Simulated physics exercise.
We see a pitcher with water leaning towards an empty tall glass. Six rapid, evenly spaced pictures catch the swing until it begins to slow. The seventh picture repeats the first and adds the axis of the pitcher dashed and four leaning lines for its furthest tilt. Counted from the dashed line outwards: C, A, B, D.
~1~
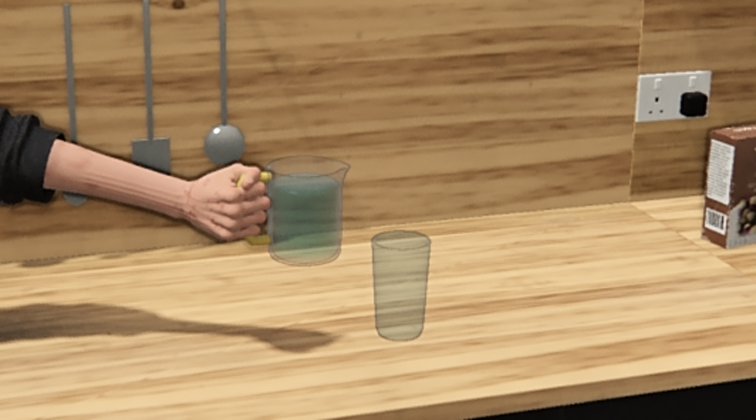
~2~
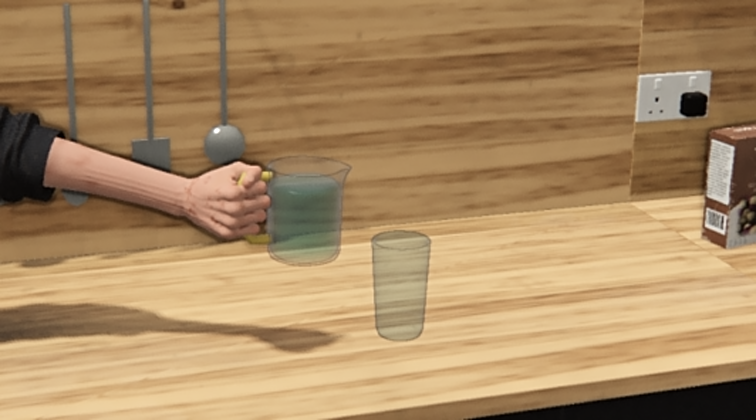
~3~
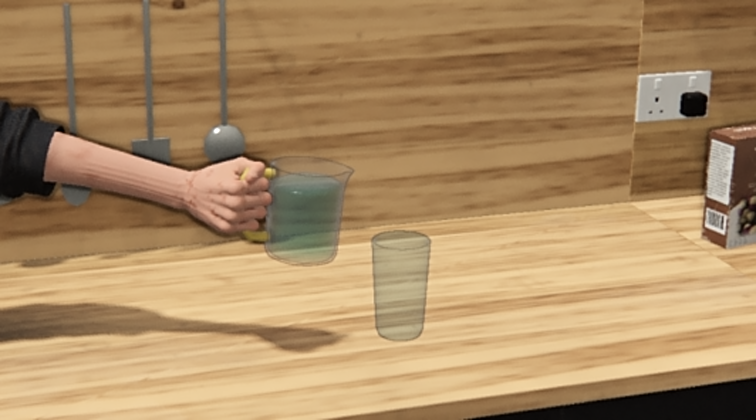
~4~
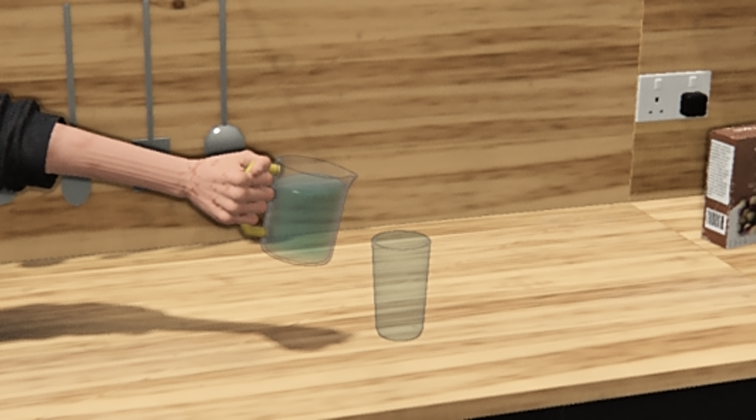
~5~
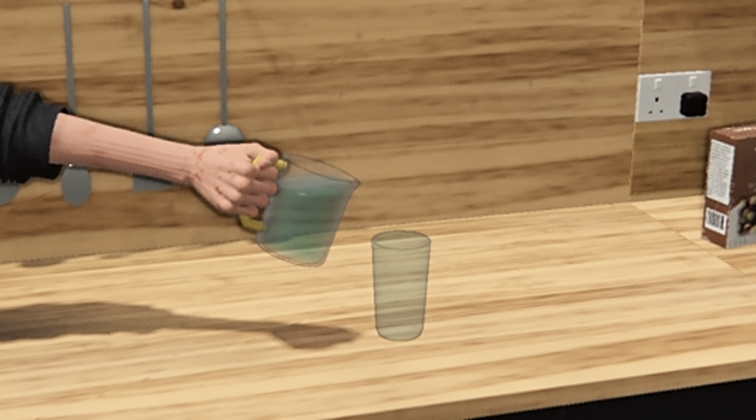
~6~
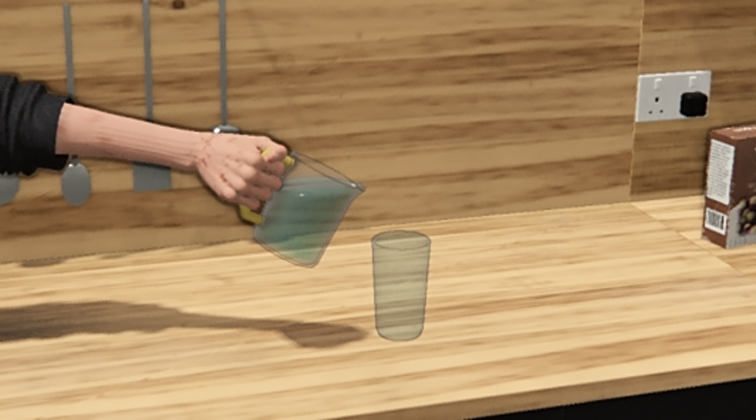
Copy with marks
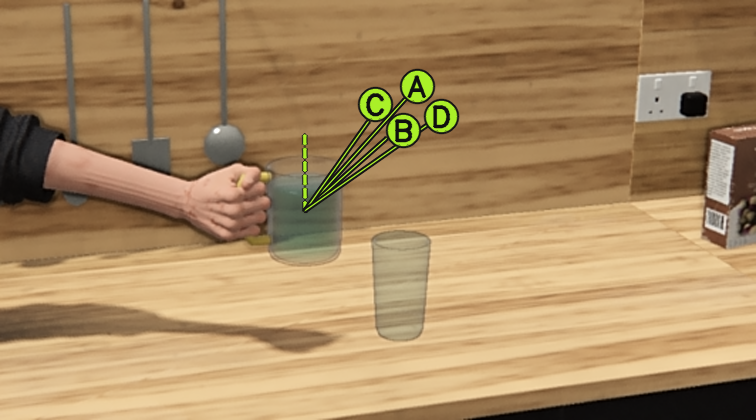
A hand holds a pitcher of water and gradually tilts it right, beside an empty tall glass.
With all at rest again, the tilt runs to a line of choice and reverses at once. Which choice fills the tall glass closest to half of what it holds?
D beats the others.
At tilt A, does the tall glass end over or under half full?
Under.
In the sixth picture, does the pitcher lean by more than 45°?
No.
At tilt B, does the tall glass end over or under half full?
Under half.
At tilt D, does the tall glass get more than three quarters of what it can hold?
No, it does not.
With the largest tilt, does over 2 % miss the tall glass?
No.
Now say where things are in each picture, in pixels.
Upright, lip at (348, 165); rim of the tall glass round (401, 239); nothing has left yet.
Upright, lip at (349, 166); nothing has left yet.
Tipped about 6°, lip at (352, 169); nothing has left yet.
Tipped about 12°, lip at (356, 175); nothing has left yet.
Tipped about 20°, lip at (360, 182); nothing has left yet.
Tipped about 28°, lip at (362, 189); nothing has left yet.
On the marked copy, A at (405, 98); B at (386, 138); C at (368, 121); D at (427, 125).
If A is chosen, the tall glass ends with about 23 % of what it can hold.
If B is chosen, the tall glass ends with about 35 % of what it can hold.
If C is chosen, the tall glass ends with about 13 % of what it can hold.
If D is chosen, the tall glass ends with about 49 % of what it can hold.
